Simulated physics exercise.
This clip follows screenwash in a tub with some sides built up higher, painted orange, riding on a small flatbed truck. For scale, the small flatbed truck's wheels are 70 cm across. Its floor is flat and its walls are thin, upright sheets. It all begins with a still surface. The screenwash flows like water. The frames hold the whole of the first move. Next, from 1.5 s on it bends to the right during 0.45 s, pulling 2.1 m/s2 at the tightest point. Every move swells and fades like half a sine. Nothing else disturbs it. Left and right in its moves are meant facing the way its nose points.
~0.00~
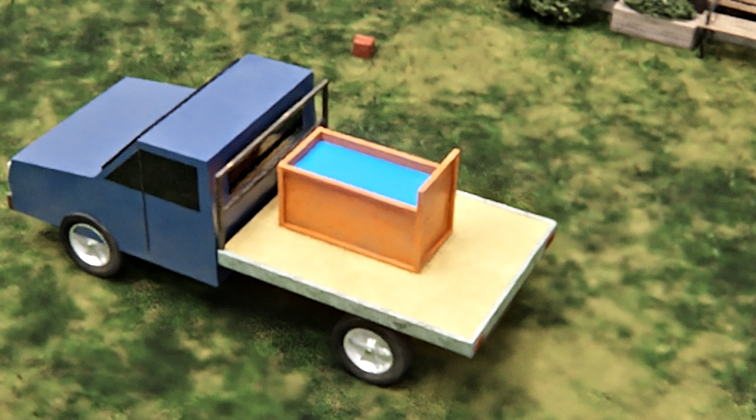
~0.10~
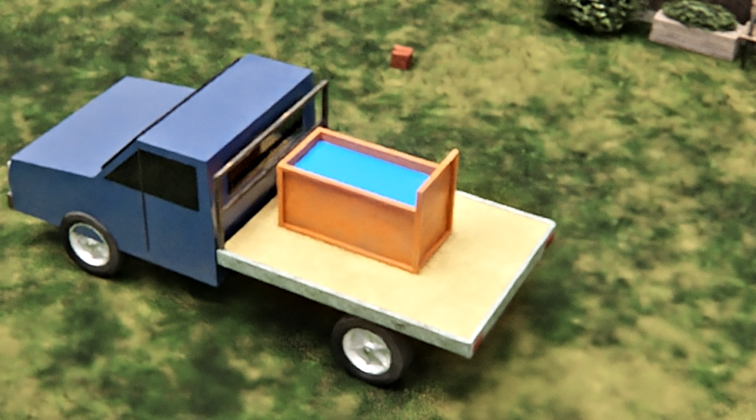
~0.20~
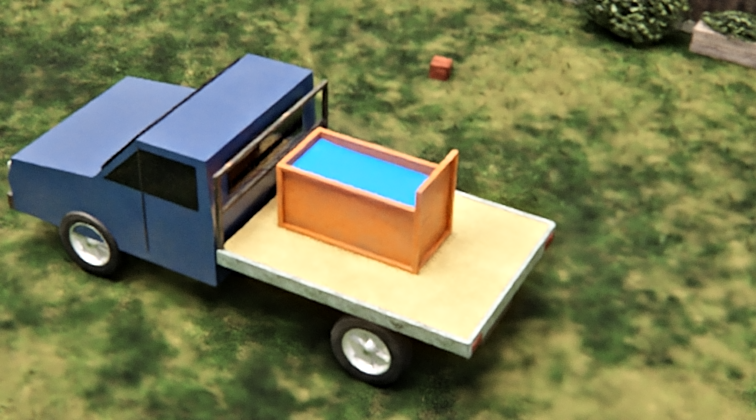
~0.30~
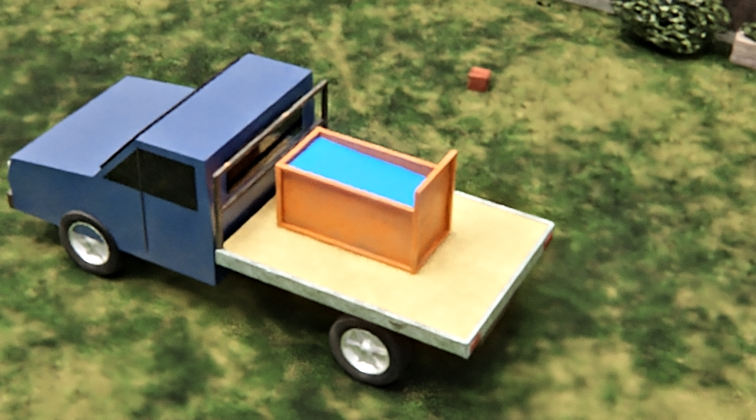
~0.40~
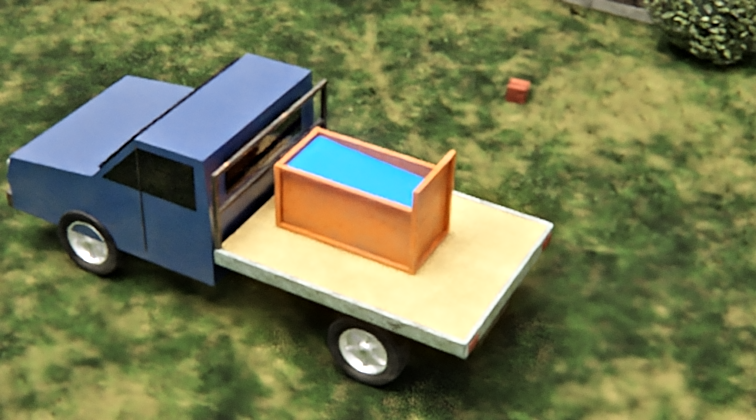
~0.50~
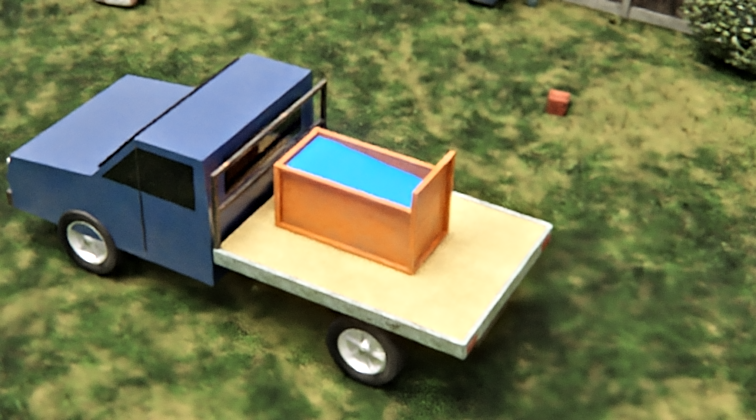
To begin with, a blue flatbed truck rolls leftward over patchy grass, carrying an orange tub of bright blue liquid with a level surface, while a small reddish block and a bush slide rightward and down behind it. The liquid then tilts slightly, rising toward the cab and dipping at the rear.
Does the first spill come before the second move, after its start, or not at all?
It overflows after the second move starts.
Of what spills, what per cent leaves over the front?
Some 10 per cent of it.
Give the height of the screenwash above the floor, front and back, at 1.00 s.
Front 50 cm, back 52 cm.
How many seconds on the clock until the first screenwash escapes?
At about 2.2 s.
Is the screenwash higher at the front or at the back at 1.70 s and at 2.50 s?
At the front, then the back.
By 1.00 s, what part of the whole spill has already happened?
About 0 per cent.
Then, 1.00 s in, it stands 51 cm high behind and 50 cm in front; all of it is still inside.
Then, 1.70 s in, it stands 47 cm high behind and 54 cm in front; all of it is still inside.
Then, 2.50 s in, it stands 53 cm high behind and 46 cm in front; 1 per cent has gone mostly over the near side, some over the front.
Then, 4.93 s in, 1 per cent has gone over the near side; the first of it left at about 2.20 s, and the second move began at 1.5 s.
